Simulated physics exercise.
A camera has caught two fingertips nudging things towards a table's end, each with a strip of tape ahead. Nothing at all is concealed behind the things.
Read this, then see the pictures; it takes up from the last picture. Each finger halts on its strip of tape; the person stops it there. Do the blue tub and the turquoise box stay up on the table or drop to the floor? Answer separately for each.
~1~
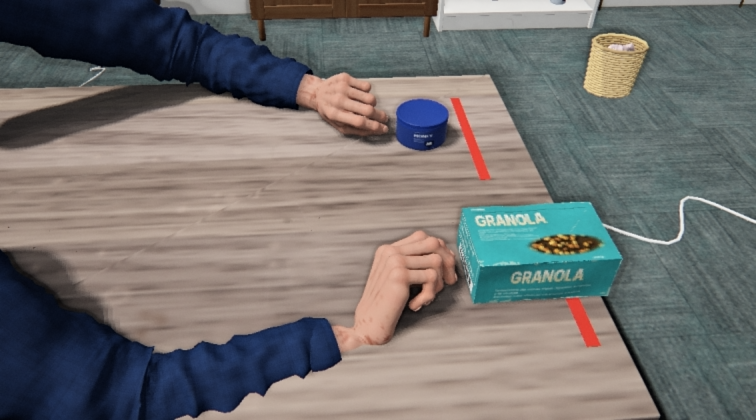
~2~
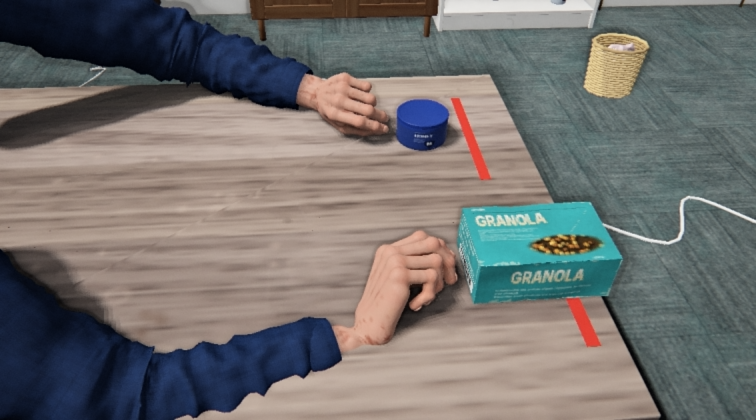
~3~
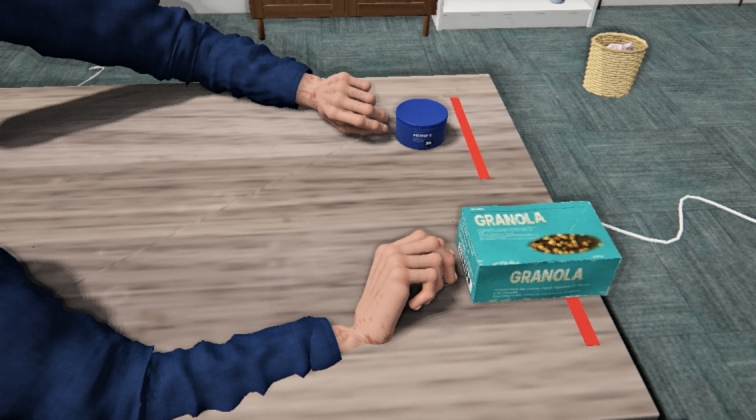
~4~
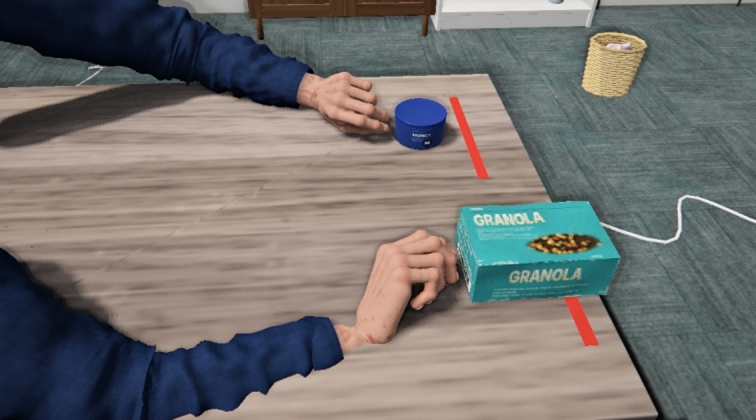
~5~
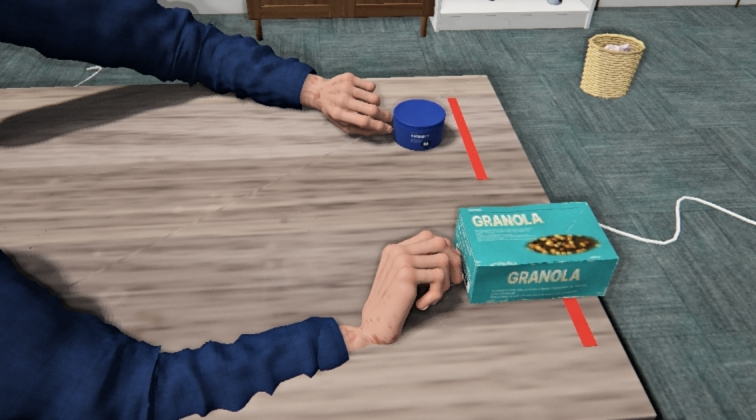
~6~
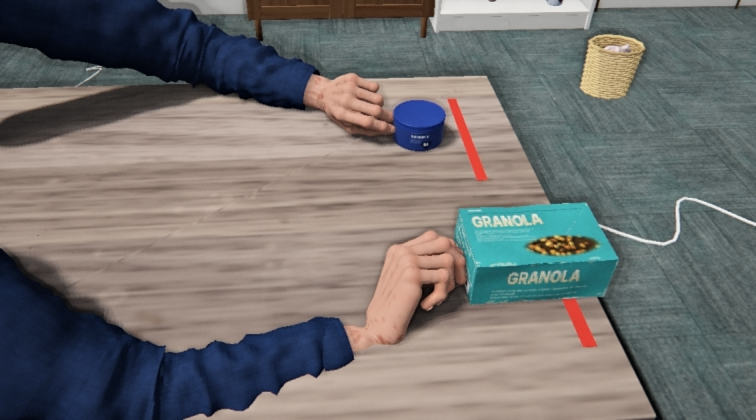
The blue tub stays up on the table, the turquoise box lands on the floor.
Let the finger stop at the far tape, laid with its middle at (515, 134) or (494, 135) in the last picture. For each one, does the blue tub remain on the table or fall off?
Well, it does not stay on the first time and does not stay on the second time.
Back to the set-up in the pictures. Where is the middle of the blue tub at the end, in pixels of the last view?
The middle ends up near (497, 123).
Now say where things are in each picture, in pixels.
In the first frame, blue tub (422, 125); turquoise box (534, 251).
In the second frame, turquoise box (534, 251).
In the third frame, blue tub (421, 124).
In the fourth frame, turquoise box (532, 250).
In the fifth frame, blue tub (419, 125).
In the sixth frame, blue tub (419, 126); turquoise box (530, 252).
Then, 1.06 s on from there, blue tub displaced about its own width near (477, 124); turquoise box turned 6° from its first pose near (608, 249).
Then, 1.30 s on from there, blue tub displaced about its own width near (491, 123); turquoise box on its way down near (608, 326).
Then, 1.46 s on from there, blue tub displaced about its own width near (498, 123); turquoise box on its way down.
In the end, the blue tub is still on the table, near (497, 123); the turquoise box drops to the floor.
